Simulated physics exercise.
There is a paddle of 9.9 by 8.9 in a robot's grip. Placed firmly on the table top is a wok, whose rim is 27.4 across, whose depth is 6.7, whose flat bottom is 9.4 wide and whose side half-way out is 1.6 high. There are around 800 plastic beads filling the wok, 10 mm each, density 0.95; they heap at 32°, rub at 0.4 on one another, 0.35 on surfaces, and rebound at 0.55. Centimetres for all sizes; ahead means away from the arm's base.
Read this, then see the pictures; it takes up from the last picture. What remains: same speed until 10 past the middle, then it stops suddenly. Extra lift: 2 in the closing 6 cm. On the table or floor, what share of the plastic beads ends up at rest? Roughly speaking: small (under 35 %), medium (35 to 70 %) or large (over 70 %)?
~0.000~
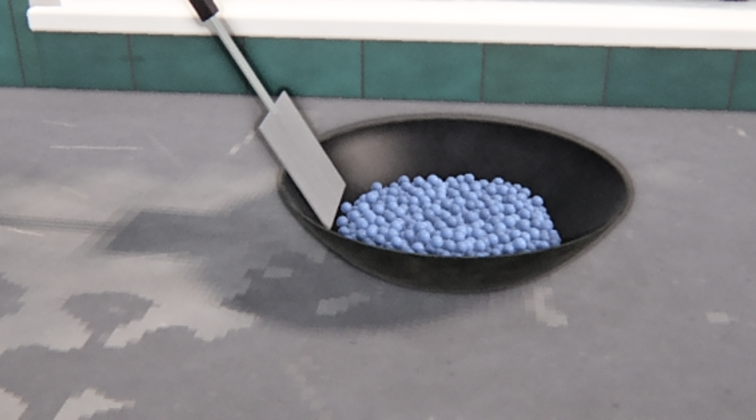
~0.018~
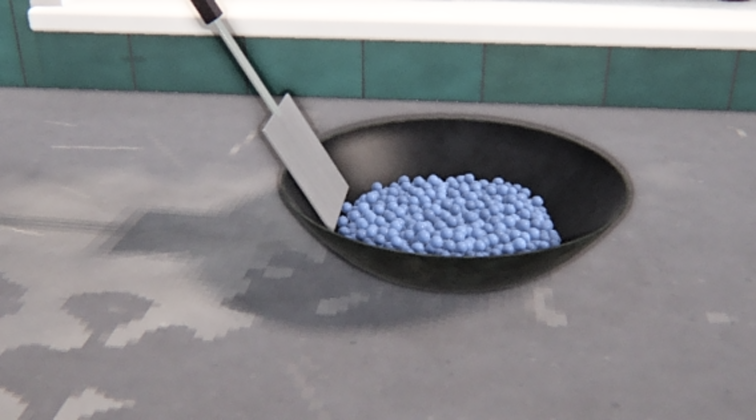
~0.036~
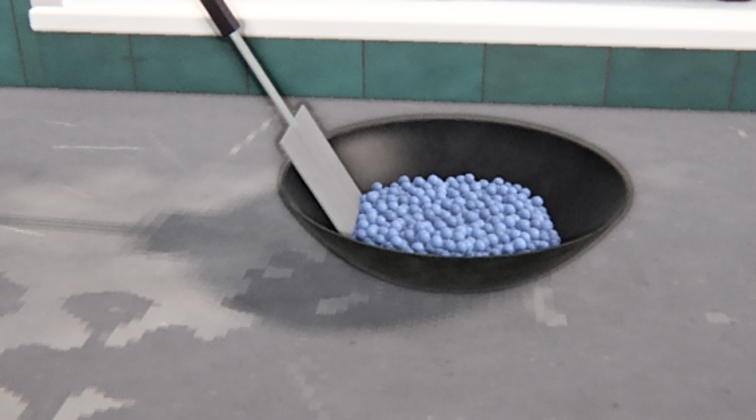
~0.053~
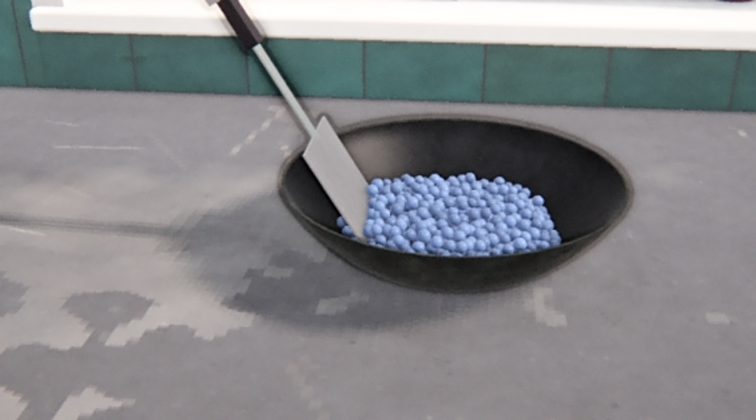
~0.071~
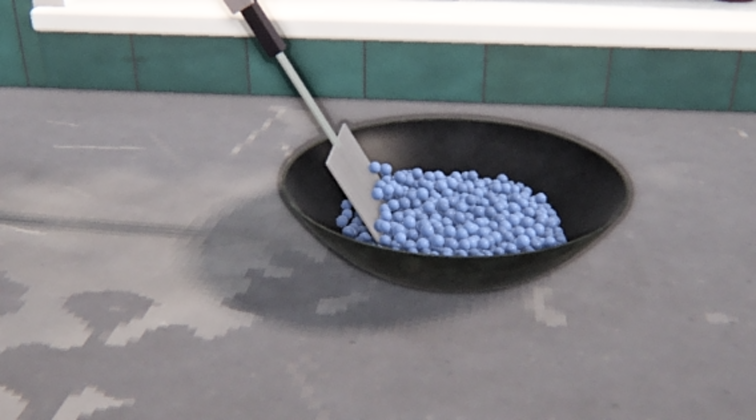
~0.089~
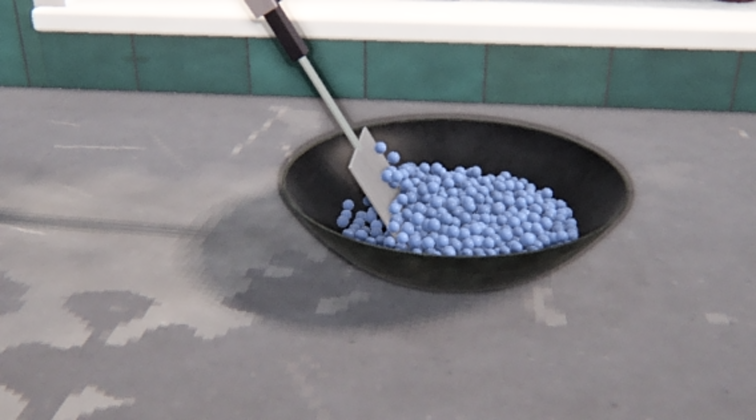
Roughly, medium, from 35 to 70 %.
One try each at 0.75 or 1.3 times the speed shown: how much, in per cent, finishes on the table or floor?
The two tries give about 35 and 50 in a hundred.
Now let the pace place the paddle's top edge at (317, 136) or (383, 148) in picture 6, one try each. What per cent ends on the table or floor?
About 30 and 50 per cent.
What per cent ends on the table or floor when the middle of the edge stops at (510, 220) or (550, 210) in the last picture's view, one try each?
Around 5 per cent for the first try and 30 per cent for the second.
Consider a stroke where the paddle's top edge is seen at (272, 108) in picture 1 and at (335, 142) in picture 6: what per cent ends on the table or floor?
It works out to about 35 %, more or less.
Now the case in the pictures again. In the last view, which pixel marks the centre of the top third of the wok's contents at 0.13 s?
Near (495, 205).
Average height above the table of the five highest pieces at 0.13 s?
Roughly 9 centimetres.
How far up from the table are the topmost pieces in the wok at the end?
It reaches around 5.5 cm.
By 0.13 s, sloping 59°, highest piece 11 above the table; 800 in the wok.
By 0.18 s, sloping 59°, highest piece 14 above the table; 796 in the wok, 4 on the blade or in flight.
By 0.40 s, sloping 59°, highest piece 17 above the table; 439 in the wok, 89 on the table or floor, 272 on the blade or in flight.
By 1.45 s, sloping 59°, highest piece 5 above the table; 439 in the wok, 361 on the table or floor.
Final count, 439 in the wok, 361 on the table or floor. That is 45 % on the table or floor.
